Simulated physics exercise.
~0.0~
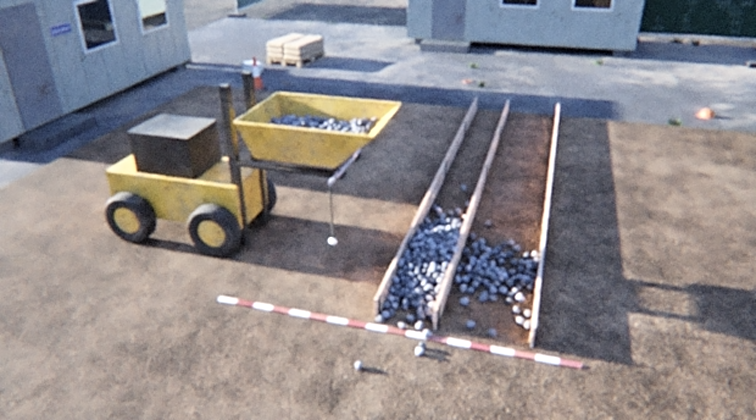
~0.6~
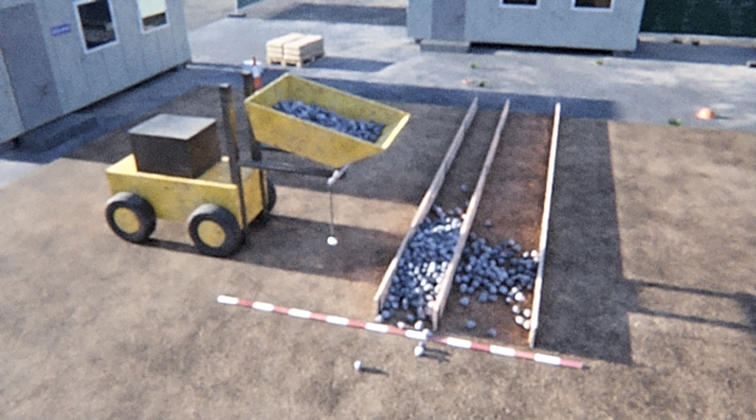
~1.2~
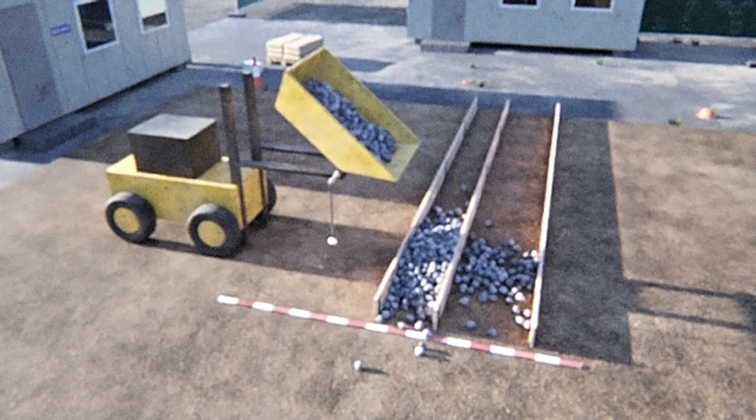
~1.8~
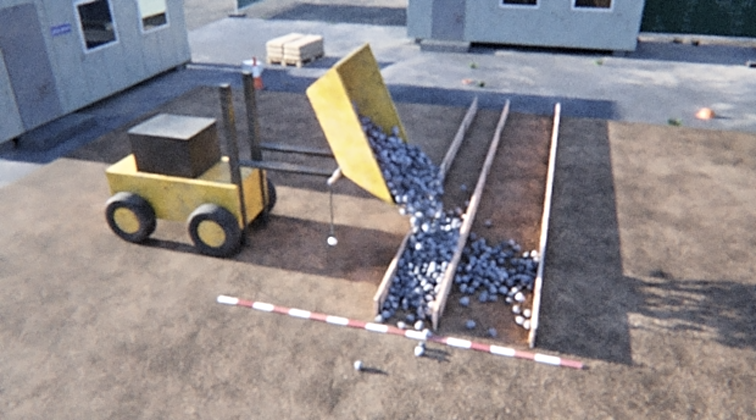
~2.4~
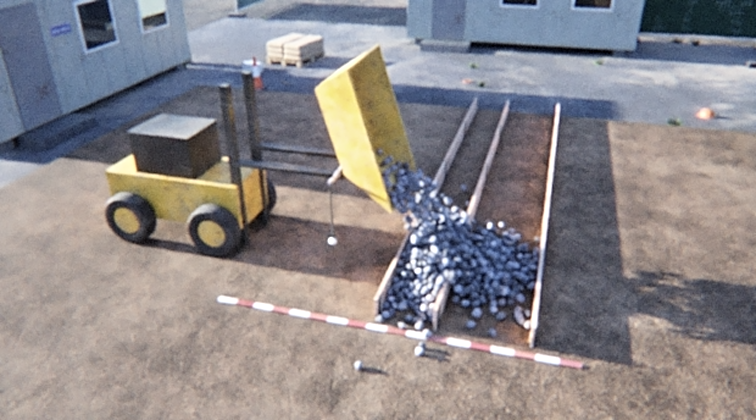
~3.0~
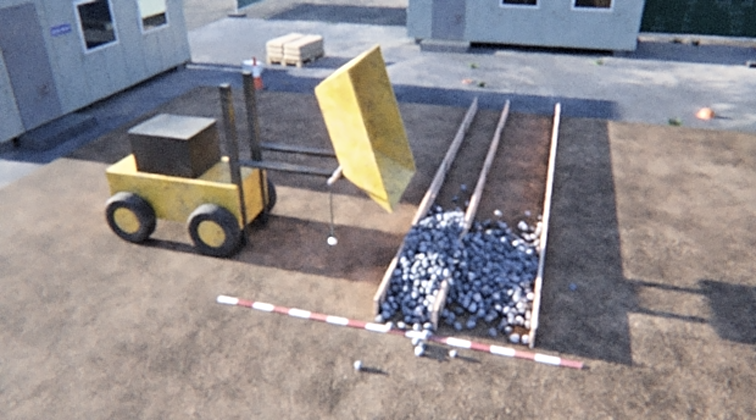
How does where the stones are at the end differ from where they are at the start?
At the start the stones are split between the raised yellow skip and a heap on the ground between the boards. By the end they are all on the ground in a bigger heap across both bays, so as a whole they have shifted to the right and lower down.
